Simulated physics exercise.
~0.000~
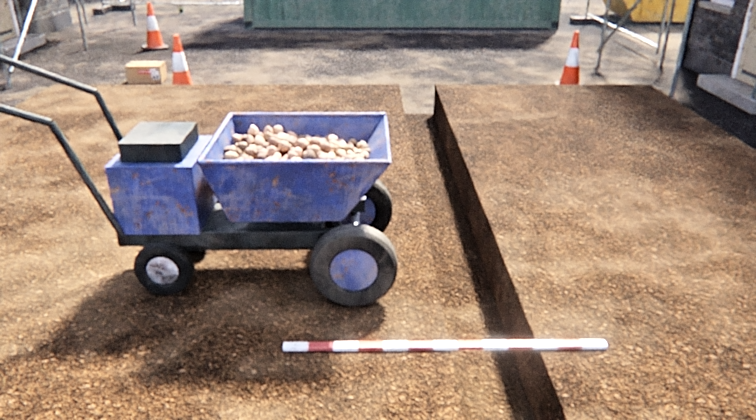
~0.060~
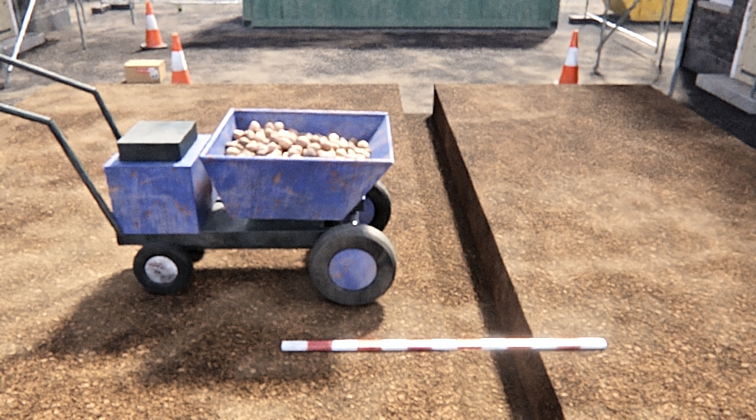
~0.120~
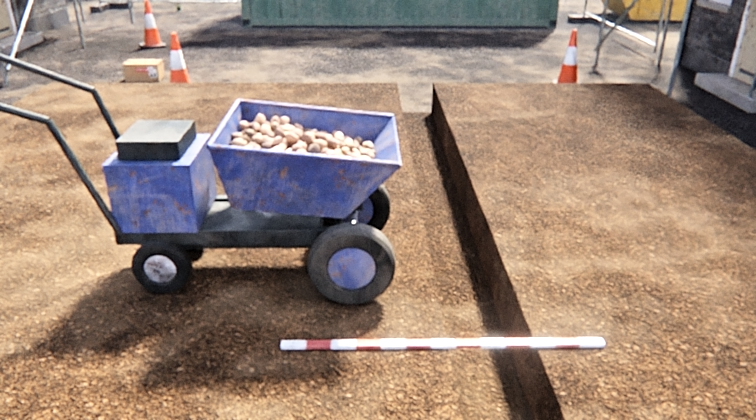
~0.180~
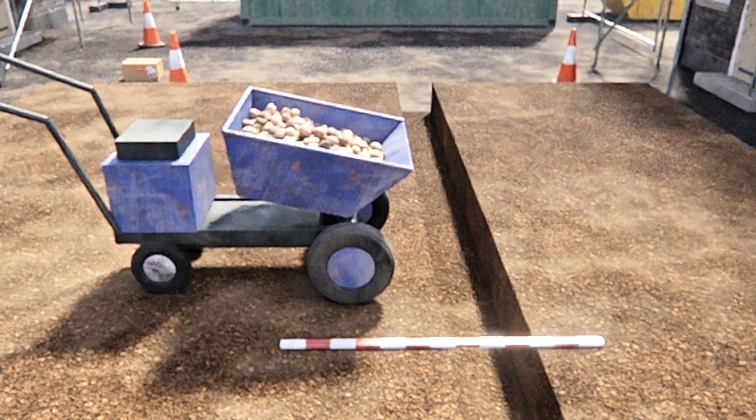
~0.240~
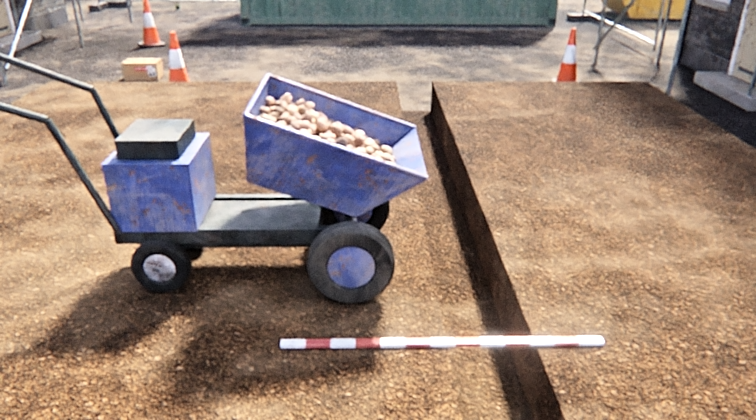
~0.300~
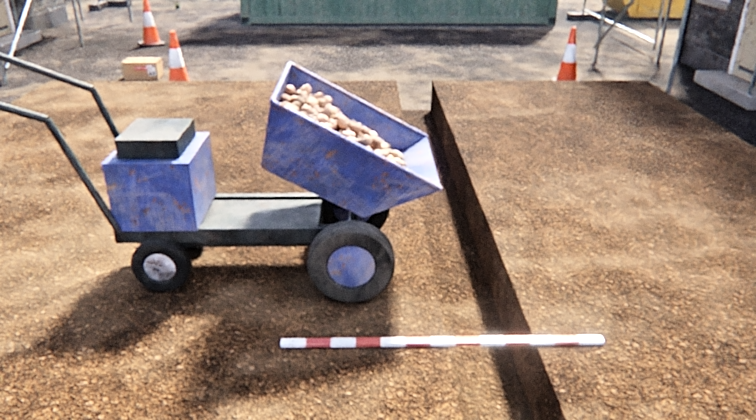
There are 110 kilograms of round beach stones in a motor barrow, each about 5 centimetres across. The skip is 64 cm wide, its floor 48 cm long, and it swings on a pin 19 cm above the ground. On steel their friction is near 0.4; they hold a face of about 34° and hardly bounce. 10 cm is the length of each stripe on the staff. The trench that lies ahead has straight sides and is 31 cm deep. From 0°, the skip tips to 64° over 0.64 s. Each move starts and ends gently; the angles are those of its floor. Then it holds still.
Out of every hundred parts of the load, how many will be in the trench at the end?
Close to 55 in every hundred.
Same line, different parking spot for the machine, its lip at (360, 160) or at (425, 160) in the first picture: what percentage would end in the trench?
75 % and 30 %.
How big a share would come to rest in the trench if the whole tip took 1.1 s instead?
In that case some 70 per cent.
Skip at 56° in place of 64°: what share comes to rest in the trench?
Then close to 35 per cent.
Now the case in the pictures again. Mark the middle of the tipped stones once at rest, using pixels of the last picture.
Centre estimate: Around (497, 291).
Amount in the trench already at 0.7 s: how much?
Roughly 15% by that time.
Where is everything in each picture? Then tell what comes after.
The skip is at 0°, its lip at (390, 162); the top of the load is at (284, 141), in the first picture.
Lip at (392, 163), floor tilted 2°, highest stones at (272, 138); the stones move at 0.4 m/s on average, in the second picture.
Lip at (400, 165), floor tilted 6°, highest stones at (265, 131); the stones move at 0.7 m/s on average, in the third picture.
The skip is at 12°, its lip at (413, 170); the top of the load is at (266, 118); the stones move at 1.0 m/s on average, in the fourth picture.
The skip is at 20°, its lip at (427, 178); the top of the load is at (275, 108); the stones move at 1.1 m/s on average, in the fifth picture.
Lip at (441, 189), floor tilted 29°, highest stones at (295, 96); the stones move at 1.2 m/s on average, in the sixth picture.
After 0.5 s the floor is at 54°; 100 % in the skip; the foremost stones are at (438, 198).
After 0.7 s the floor is at 64°; 83 % in the skip, 14 % in the trench, 3 % past the trench; the foremost stones are at (527, 253).
After 1.1 s the floor is at 64°; 36 % in the skip, 21 % in the trench, 43 % past the trench; the foremost stones are at (645, 254).
After 3.0 s the floor is at 64°; 0 % in the skip, 55 % in the trench, 45 % past the trench; the foremost stones are past the picture's edge.
